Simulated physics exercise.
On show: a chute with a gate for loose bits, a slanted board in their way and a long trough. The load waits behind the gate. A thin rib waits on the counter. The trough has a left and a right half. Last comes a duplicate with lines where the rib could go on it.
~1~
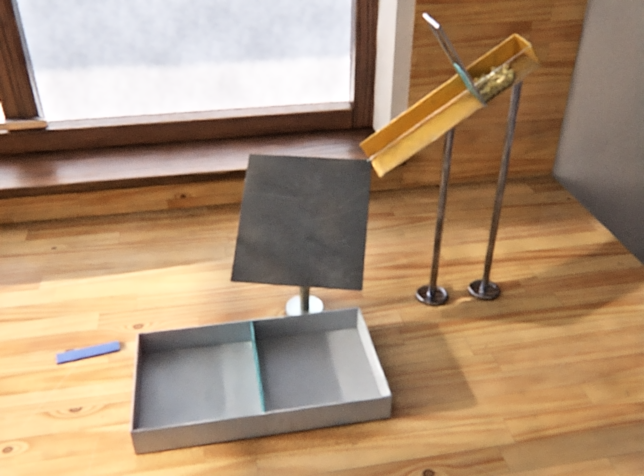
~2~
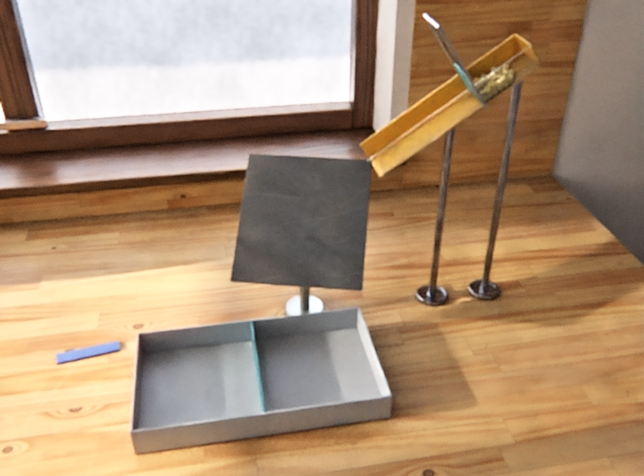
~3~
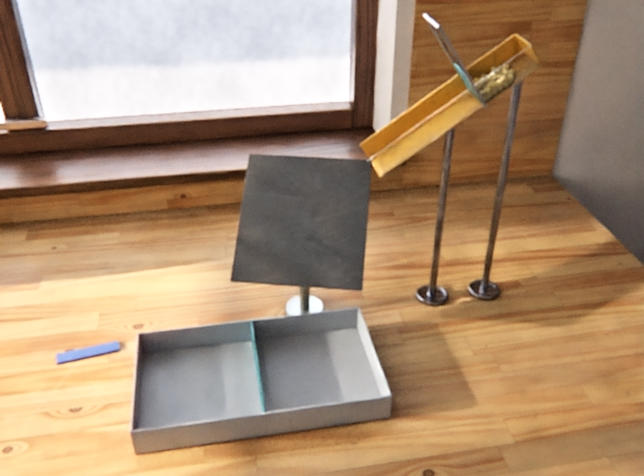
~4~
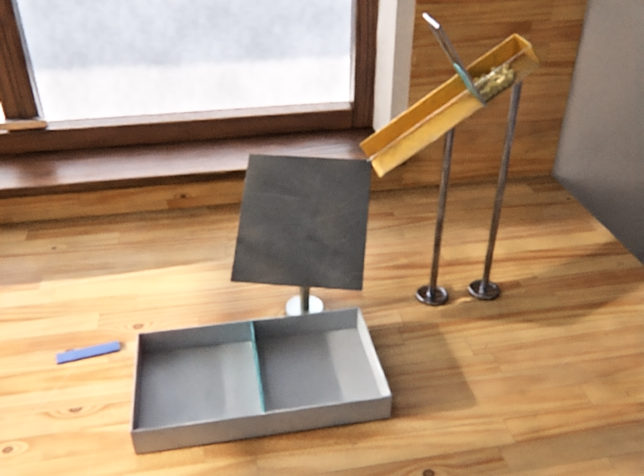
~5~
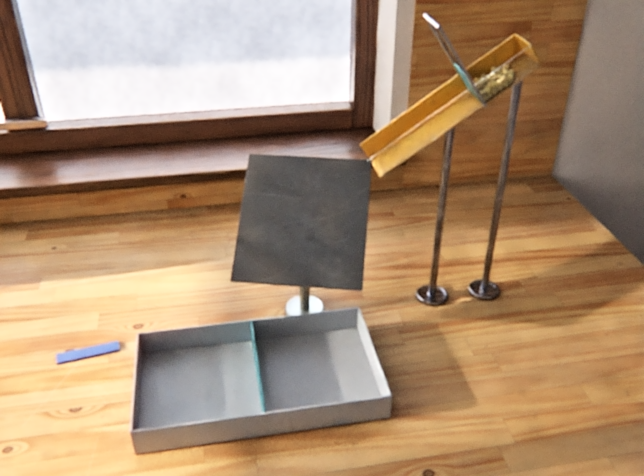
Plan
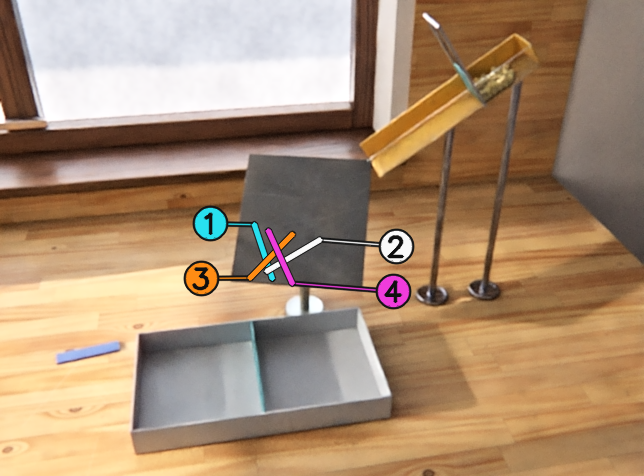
On a wooden counter by a window, a raised chute, slanted board and divided tray stay still.
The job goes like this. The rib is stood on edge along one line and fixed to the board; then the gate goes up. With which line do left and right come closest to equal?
I would pick line 3.
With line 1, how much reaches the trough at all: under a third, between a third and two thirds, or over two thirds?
Line 1 gives over two thirds.
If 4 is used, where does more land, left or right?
Right.
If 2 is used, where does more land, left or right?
Left.
On the marked copy, line 1 from (254, 224) to (272, 278); line 2 from (319, 239) to (266, 271); line 3 from (292, 234) to (250, 278); line 4 from (268, 230) to (292, 283).
With 1, of what is caught, a small part in the left half, nearly all in the right.
With 2, of what is caught, most in the left half, about a quarter in the right.
With 3, of what is caught, about two thirds in the left half, about a third in the right.
With 4, of what is caught, a stray few in the left half, nearly all in the right.
